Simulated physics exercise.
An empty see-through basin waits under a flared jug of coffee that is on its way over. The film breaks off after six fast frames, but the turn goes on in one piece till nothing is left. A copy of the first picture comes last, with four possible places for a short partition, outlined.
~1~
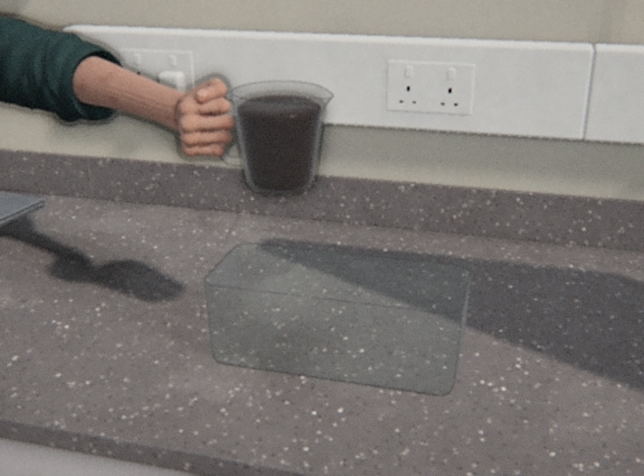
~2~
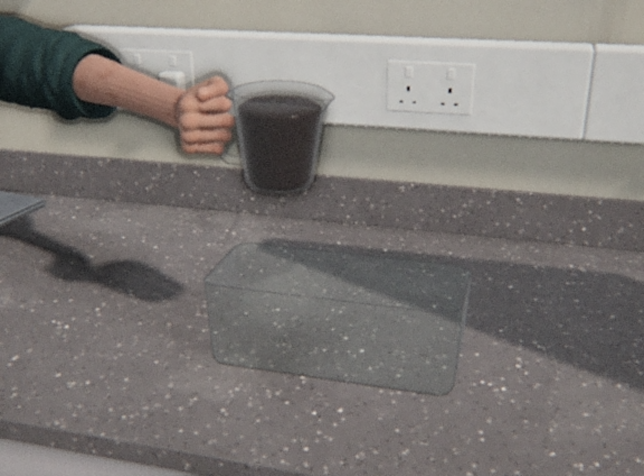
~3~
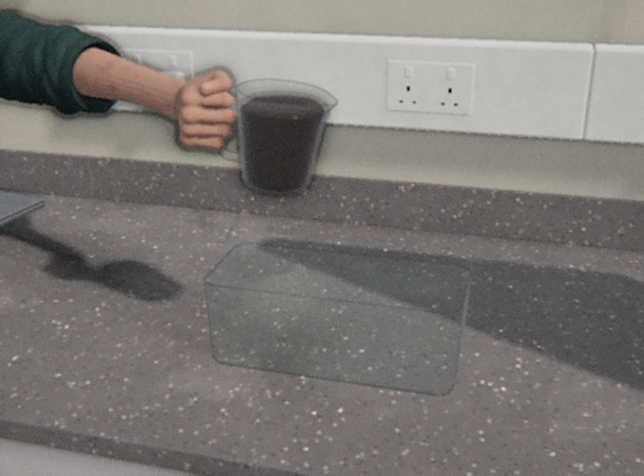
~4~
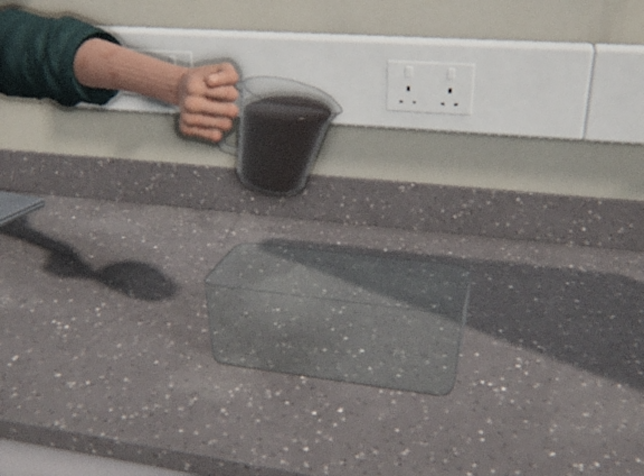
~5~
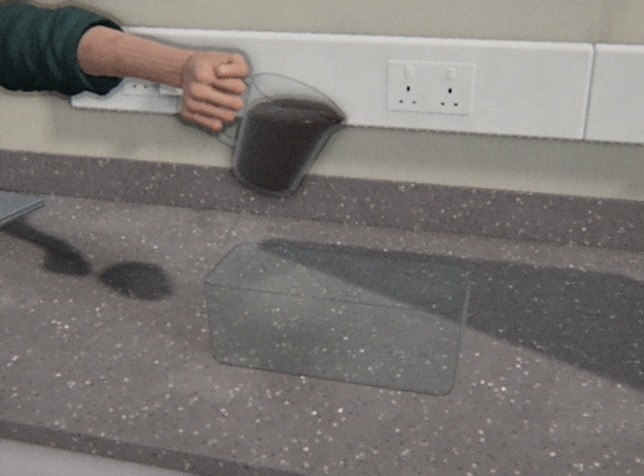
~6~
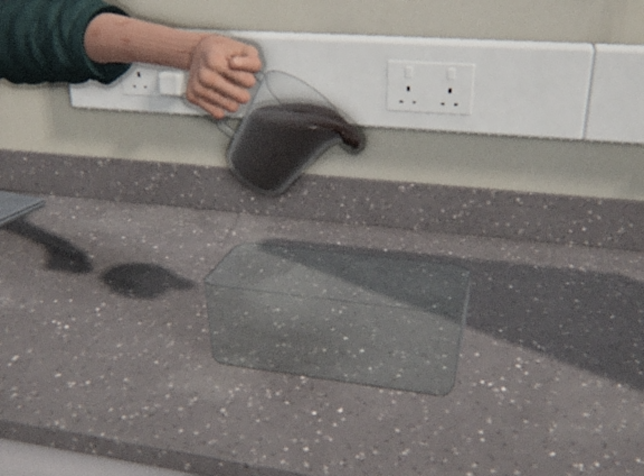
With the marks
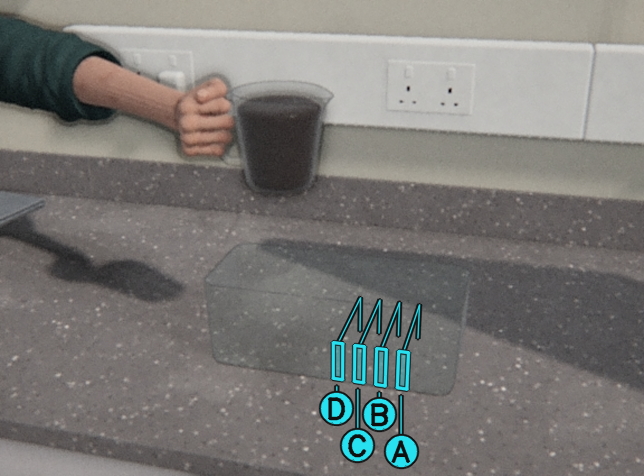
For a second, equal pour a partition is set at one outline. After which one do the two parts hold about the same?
Go for B.
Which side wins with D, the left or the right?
The right one.
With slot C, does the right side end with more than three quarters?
Yes.
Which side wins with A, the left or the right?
More ends on the left.
On the marked copy, A at (401, 395); B at (379, 392); C at (357, 389); D at (336, 386).
If A is chosen, about 84 % ends left of the wall and 12 % right of it; 4 % is lost outside.
If B is chosen, about 47 % ends left of the wall and 52 % right of it.
If C is chosen, about 11 % ends left of the wall and 87 % right of it.
If D is chosen, about 3 % ends left of the wall and 95 % right of it.
